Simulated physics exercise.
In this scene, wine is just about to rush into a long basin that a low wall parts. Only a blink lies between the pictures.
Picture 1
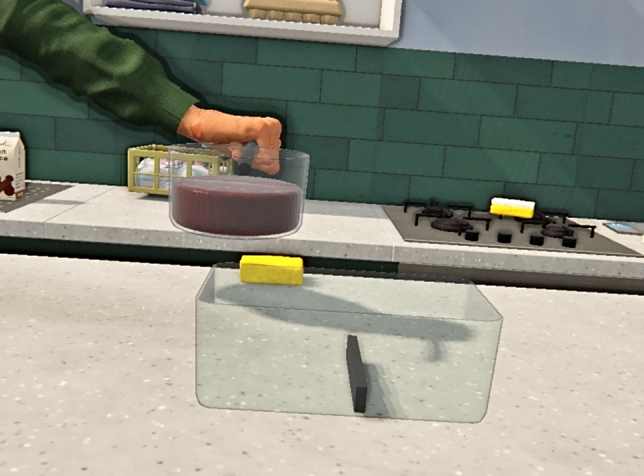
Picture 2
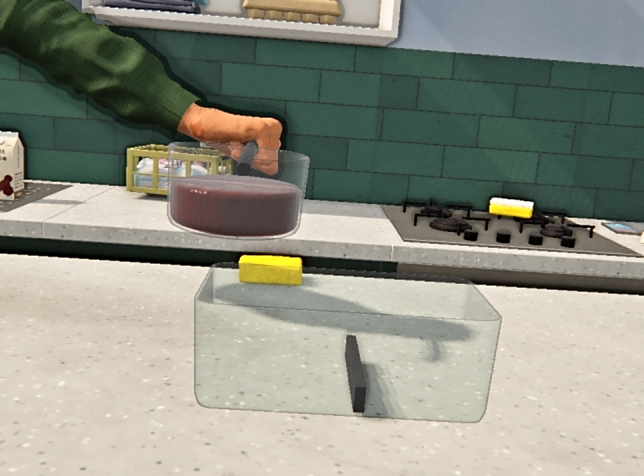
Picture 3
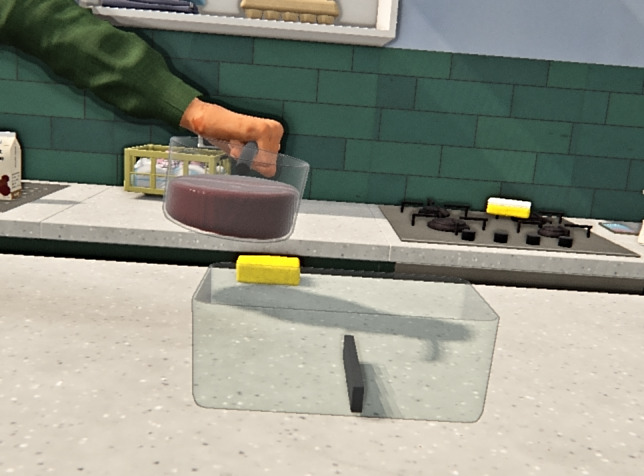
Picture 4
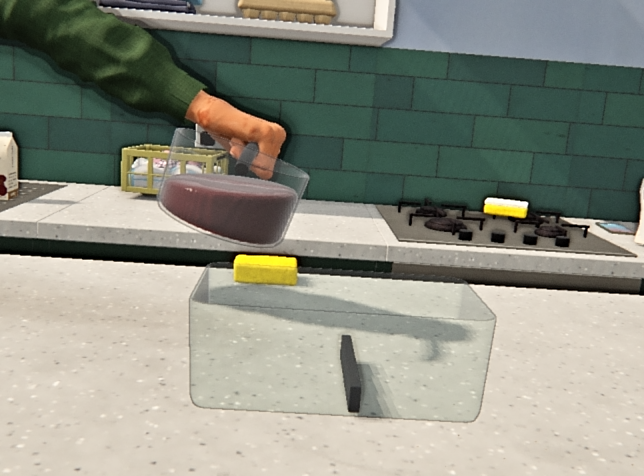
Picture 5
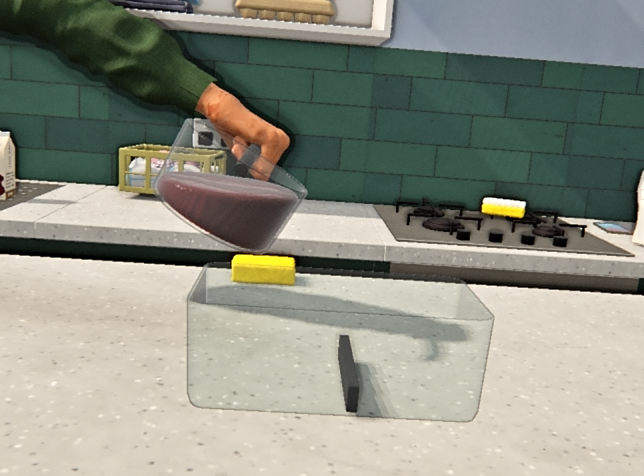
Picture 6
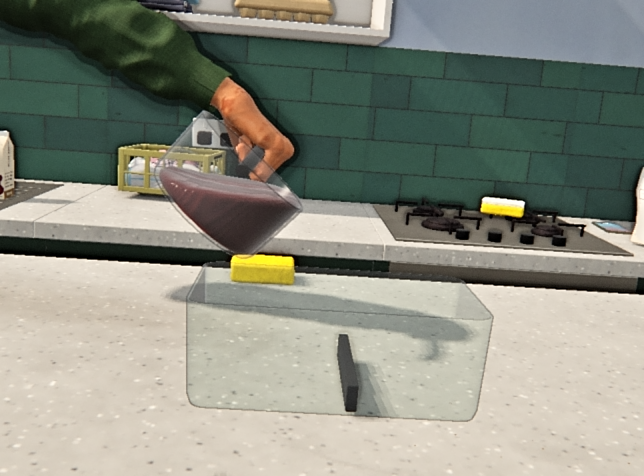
At first, a hand in a green sleeve holds a clear, round container of dark red wine level above a long glass basin with a low black wall inside. Then the hand tilts the container steadily to the right, its left side rising, and the wine shifts toward the lowered right rim.
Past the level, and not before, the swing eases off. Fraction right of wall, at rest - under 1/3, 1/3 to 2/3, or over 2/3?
Under 1/3.
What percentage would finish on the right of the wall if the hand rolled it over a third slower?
Close to 15 out of every hundred.
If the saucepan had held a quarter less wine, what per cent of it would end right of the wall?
Near 15 parts in a hundred.
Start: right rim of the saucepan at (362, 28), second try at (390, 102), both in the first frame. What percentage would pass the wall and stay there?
Near 75 per cent for the first start, near 75 per cent for the second.
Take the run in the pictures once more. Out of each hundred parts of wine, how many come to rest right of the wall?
It comes to 15 per cent or so.
A moment on, the saucepan is tipped right over and 29 per cent is still to pour, 42 is left of the wall and 1 right of it.
Next, the saucepan is tipped right over and 8 per cent is still to pour, 72 is left of the wall and 10 right of it.
Then the saucepan is tipped right over and 1 per cent is still to pour, 78 is left of the wall and 16 right of it.
Later the saucepan is tipped right over and 0 per cent is still to pour, 78 is left of the wall and 17 right of it.
In the end 78 per cent lies left of the wall, 17 right of it and 5 outside.
